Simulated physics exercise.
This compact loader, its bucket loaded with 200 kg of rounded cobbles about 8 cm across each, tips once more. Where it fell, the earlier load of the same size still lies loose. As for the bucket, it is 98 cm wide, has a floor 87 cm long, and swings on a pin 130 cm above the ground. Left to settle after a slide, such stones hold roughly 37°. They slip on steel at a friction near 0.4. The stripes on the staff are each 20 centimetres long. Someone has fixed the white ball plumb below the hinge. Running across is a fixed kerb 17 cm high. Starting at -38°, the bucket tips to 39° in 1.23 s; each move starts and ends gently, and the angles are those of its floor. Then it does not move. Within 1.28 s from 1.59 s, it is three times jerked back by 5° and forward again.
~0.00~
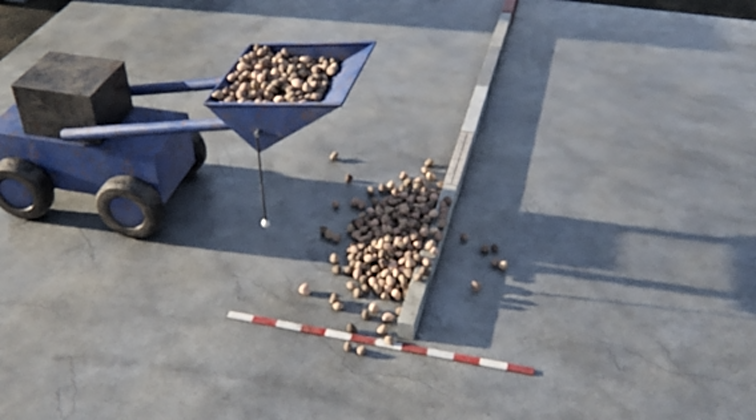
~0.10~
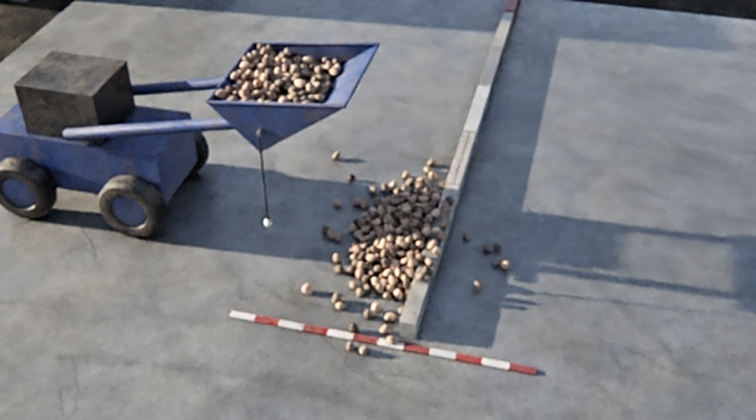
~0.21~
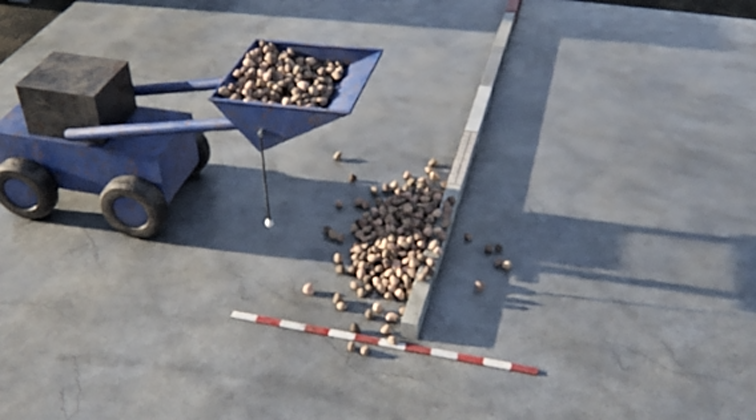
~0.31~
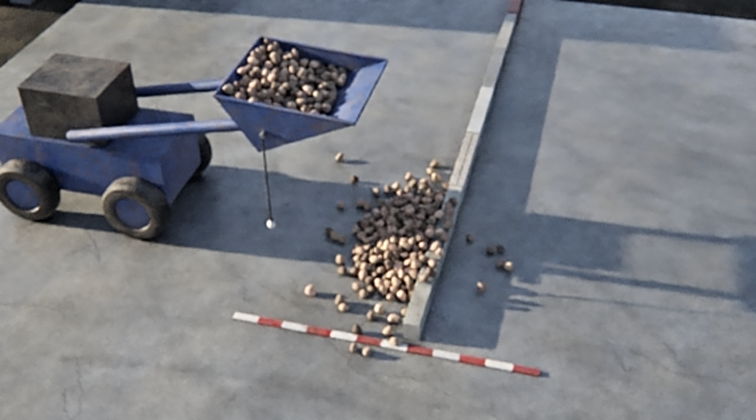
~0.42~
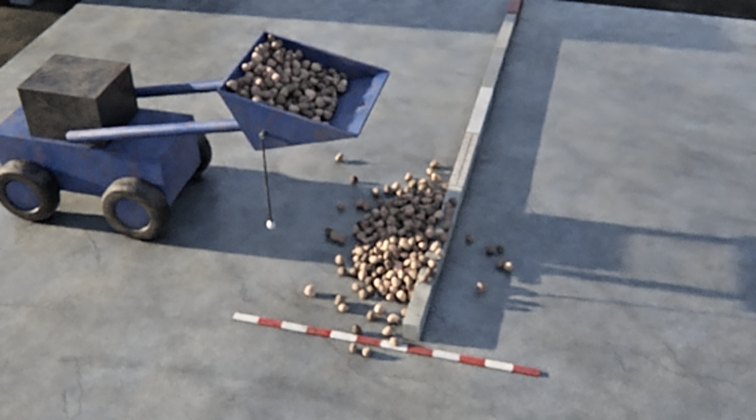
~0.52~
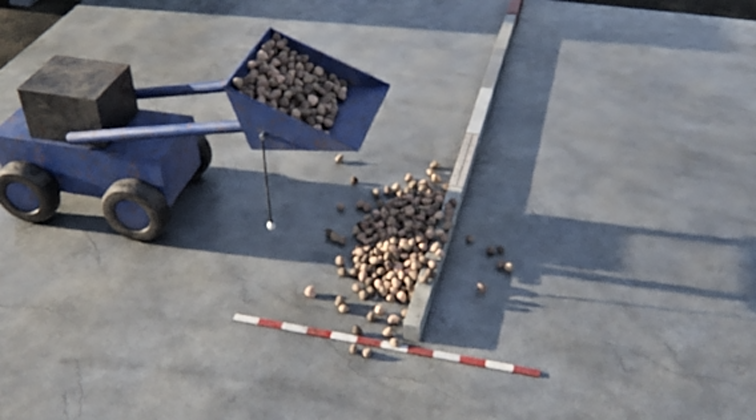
A blue loader's raised bucket of rounded stones gradually tilting forward beside a loose stone pile lying against a low kerb.
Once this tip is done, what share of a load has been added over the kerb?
About 4 per cent.
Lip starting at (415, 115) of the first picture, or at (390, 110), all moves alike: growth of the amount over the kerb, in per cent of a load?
Close to 90 per cent, followed by close to 55 per cent.
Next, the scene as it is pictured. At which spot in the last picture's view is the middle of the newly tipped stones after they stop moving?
The middle ends up near (395, 230).
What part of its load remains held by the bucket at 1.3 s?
About 65 percent is still in there.
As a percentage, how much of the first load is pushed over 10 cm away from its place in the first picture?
5 per cent.
After 0.9 s the floor is at 27°; in per cent of one load, 100 in the bucket, 98 on this side of the kerb, 2 over the kerb; the foremost stones are at (480, 256).
After 1.3 s the floor is at 39°; in per cent of one load, 63 in the bucket, 135 on this side of the kerb, 2 over the kerb; the foremost stones are at (480, 256).
After 3.3 s the floor is at 39°; in per cent of one load, 0 in the bucket, 194 on this side of the kerb, 6 over the kerb; the foremost stones are at (503, 259).
After 5.8 s the floor is at 39°; in per cent of one load, 0 in the bucket, 194 on this side of the kerb, 6 over the kerb; the foremost stones are at (503, 259). Net gain over the kerb, 4.
